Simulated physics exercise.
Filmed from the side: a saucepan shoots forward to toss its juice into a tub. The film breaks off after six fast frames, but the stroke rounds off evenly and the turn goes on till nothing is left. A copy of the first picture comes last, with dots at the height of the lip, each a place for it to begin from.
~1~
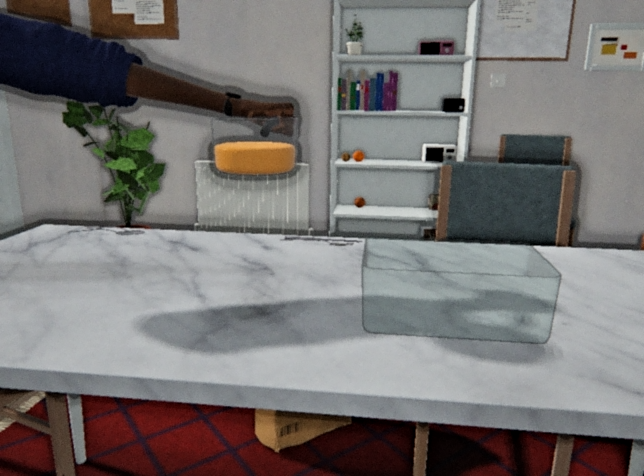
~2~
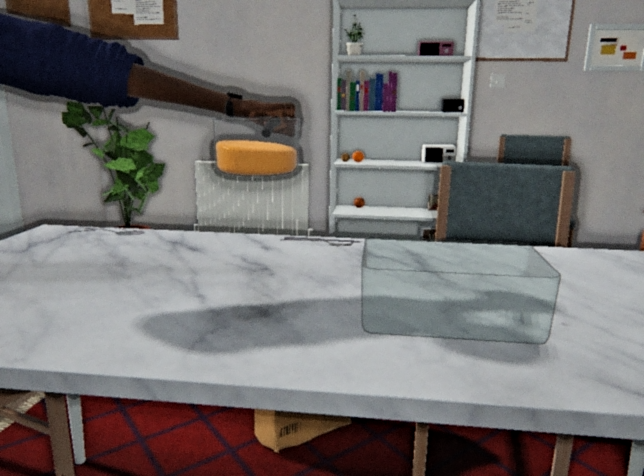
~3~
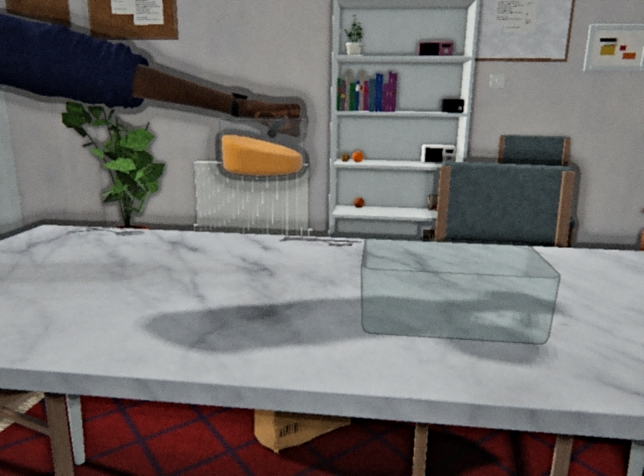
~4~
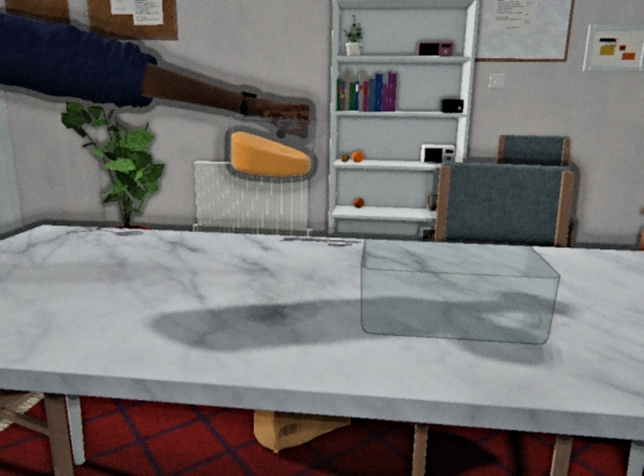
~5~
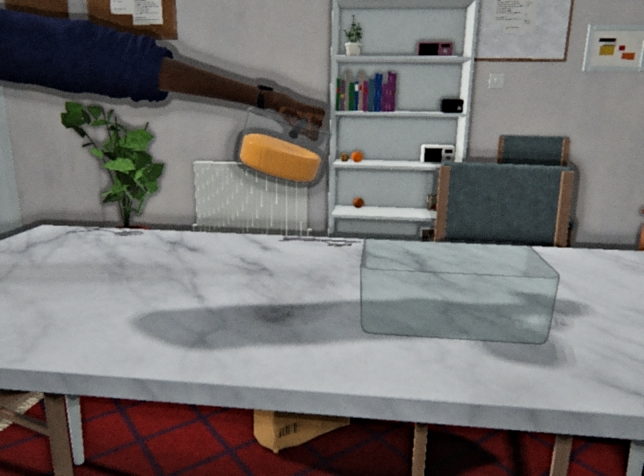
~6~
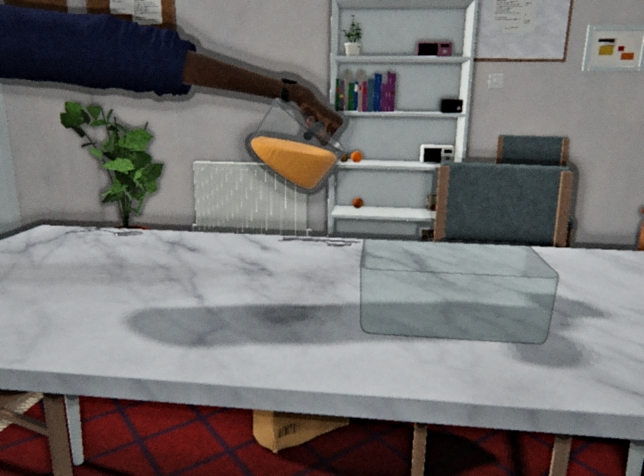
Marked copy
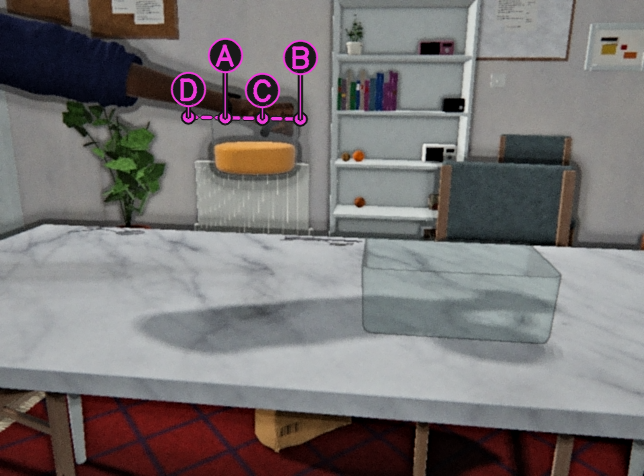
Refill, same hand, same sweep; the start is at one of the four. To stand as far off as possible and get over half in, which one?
C is the one.
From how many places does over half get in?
Two.
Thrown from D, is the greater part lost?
Yes, it does.
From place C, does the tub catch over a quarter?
Yes, it does.
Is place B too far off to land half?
No, not at all.
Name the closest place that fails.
The answer is A.
On the marked copy, A at (225, 117); B at (300, 119); C at (262, 118); D at (188, 117).
With A, about 2 % lands in the tub, 96 % falls short.
With B, about 88 % lands in the tub, 3 % falls short and 9 % goes beside or beyond.
With C, about 81 % lands in the tub, 12 % falls short and 7 % goes beside or beyond.
With D, about 0 % lands in the tub, 100 % falls short.
